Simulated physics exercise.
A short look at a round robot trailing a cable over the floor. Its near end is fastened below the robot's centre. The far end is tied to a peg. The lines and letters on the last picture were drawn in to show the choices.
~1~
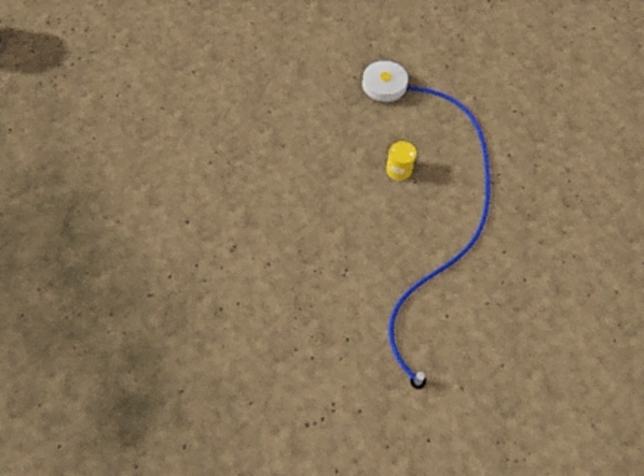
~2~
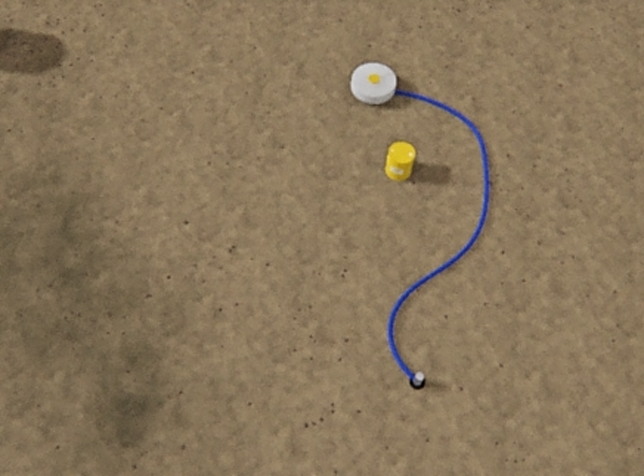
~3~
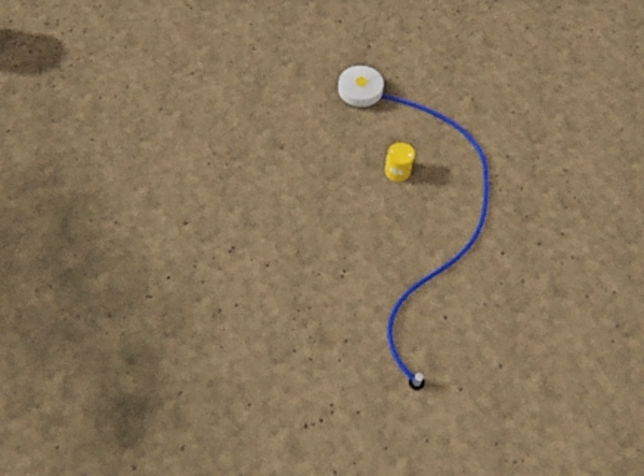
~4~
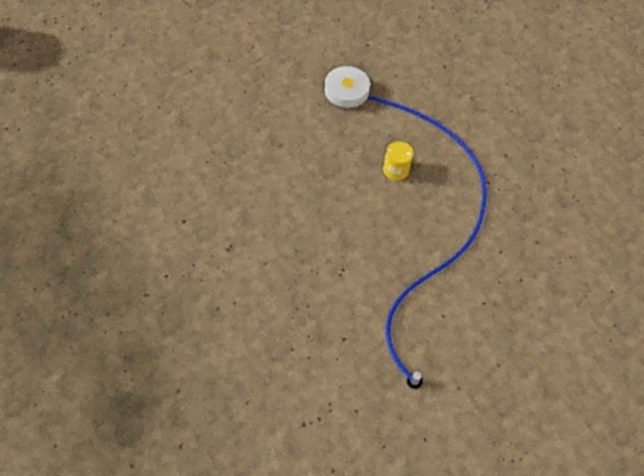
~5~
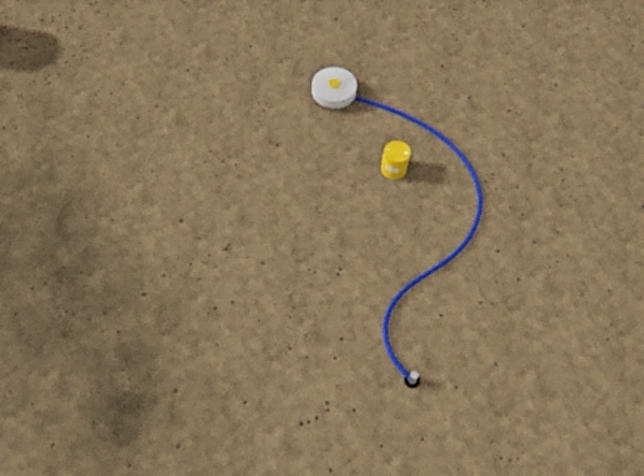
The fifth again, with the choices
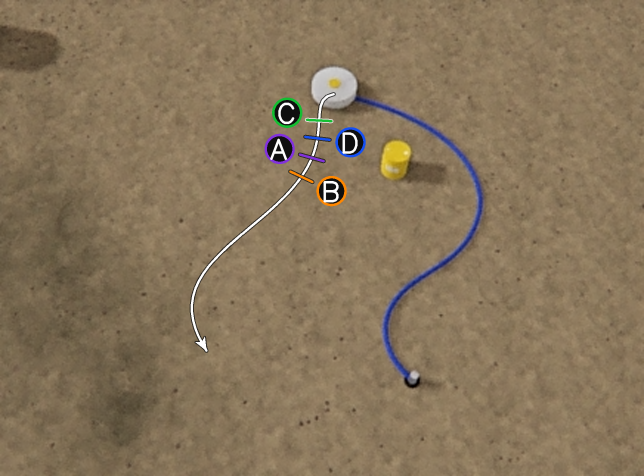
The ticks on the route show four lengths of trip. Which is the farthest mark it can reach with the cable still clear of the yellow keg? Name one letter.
B is the last safe stop.
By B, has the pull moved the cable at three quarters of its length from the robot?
No.
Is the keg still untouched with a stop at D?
Yes.
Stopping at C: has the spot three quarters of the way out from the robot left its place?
By then, no.
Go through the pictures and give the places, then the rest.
The first picture shows yellow keg (401, 161); robot (385, 82); peg (419, 379).
The second picture shows robot (374, 84); yellow keg (400, 161).
The third picture shows robot (361, 87); yellow keg (399, 162).
The fourth picture shows robot (347, 88); yellow keg (398, 161).
The fifth picture shows robot (334, 89); yellow keg (396, 160); peg (413, 378).
On the marked copy, A at (312, 158); B at (301, 177); C at (319, 121); D at (317, 138); the route from (334, 94) via (266, 214) to (207, 351).
With B. Early on, robot (319, 114), middle of the cable (477, 210).
Further on, robot (315, 145), middle of the cable (477, 210).
At the end, robot (301, 172), middle of the cable (477, 210); nothing has been touched.
As for the rest, A is safe but short; C is safe but short; D is safe but short.
